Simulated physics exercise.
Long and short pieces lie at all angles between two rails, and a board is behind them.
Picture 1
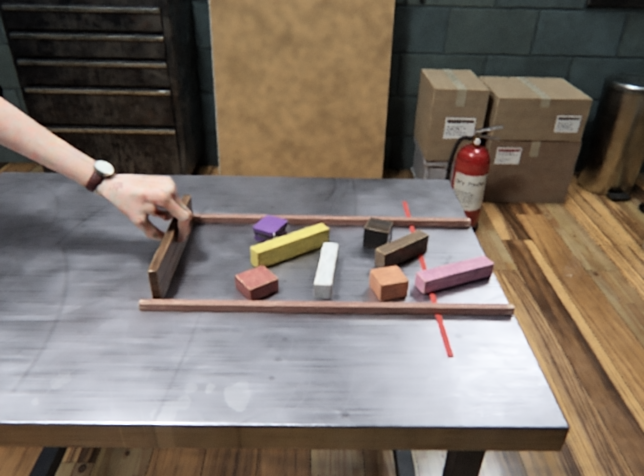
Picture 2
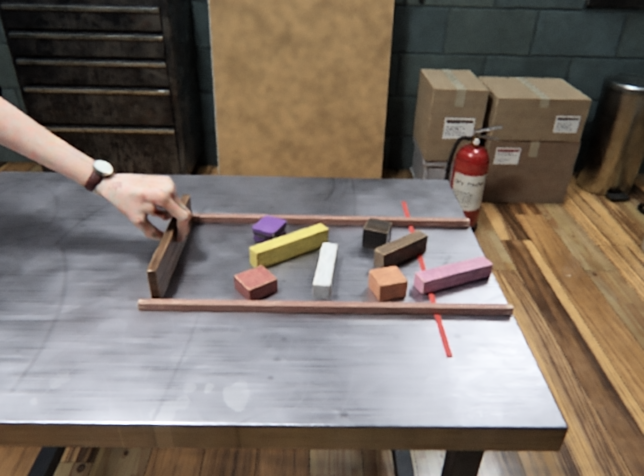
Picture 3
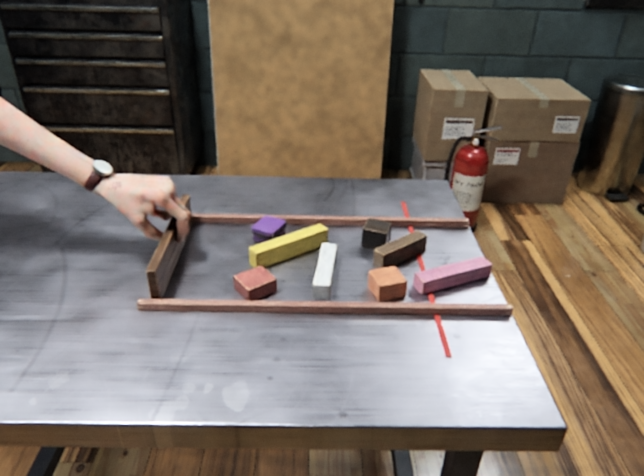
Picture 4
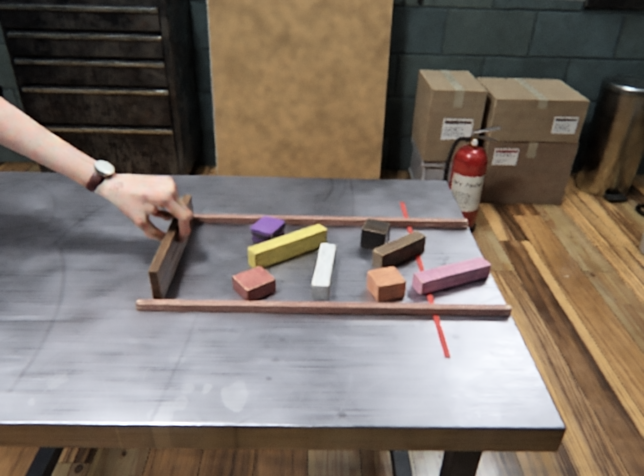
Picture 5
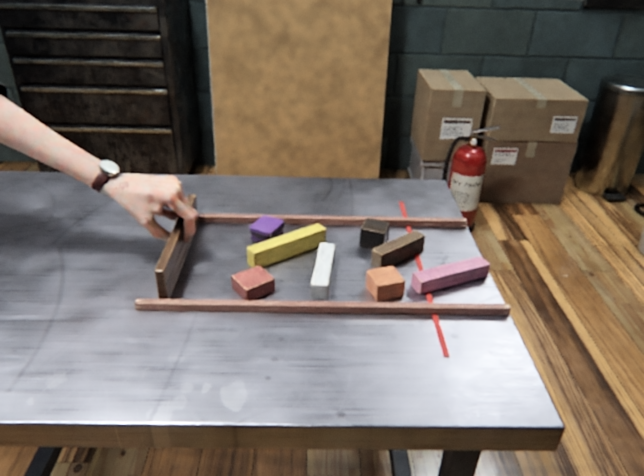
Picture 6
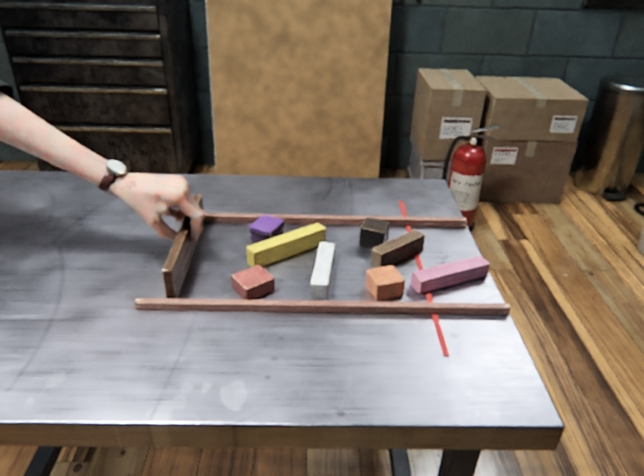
A hand held a wooden board upright behind colored blocks lying between two rails on a table, then slid it slightly to the right, while the blocks stayed where they were.
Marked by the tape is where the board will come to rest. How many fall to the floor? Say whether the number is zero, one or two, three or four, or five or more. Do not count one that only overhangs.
The number is one or two.
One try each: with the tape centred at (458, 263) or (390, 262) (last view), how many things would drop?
Tallies: 5, 1.
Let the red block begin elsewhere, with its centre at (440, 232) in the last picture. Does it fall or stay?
It remains up.
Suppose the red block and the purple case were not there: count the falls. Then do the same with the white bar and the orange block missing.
That makes 0 fallen, then 0 fallen in the other try.
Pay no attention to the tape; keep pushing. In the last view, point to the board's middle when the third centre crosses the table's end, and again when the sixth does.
Around (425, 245); afterwards around (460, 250).
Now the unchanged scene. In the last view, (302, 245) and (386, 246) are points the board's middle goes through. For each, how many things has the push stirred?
I count 4 first and 8 after.
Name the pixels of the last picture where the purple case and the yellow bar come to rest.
Near (423, 231) and (442, 243).
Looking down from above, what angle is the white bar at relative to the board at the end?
About 5° out of line.
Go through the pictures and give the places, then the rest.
In the first picture, pink bar (455, 274); brown bar (402, 250); orange block (389, 283); board (174, 244); tape (423, 263).
In the second picture, brown bar (401, 250); yellow bar (290, 246).
In the third picture, orange block (387, 284); black block (377, 235).
In the fourth picture, pink bar (452, 275); white bar (324, 270).
In the fifth picture, brown bar (399, 250); purple case (267, 232).
In the sixth picture, pink bar (451, 274); brown bar (398, 249); orange block (385, 283); board (186, 243); tape (419, 262).
Early on, none off yet; pink bar at rest near (451, 274); brown bar at rest near (398, 249); orange block at rest near (385, 283).
A while later, none off yet; pink bar at rest near (451, 274); brown bar at rest near (398, 249); orange block moving near (393, 284).
Further along, none off yet; pink bar travelled about its own width near (501, 270); brown bar travelled about its own width near (451, 252); orange block travelled well along near (458, 285).
Finally, the number that fall off is one or two; lost, pink bar.
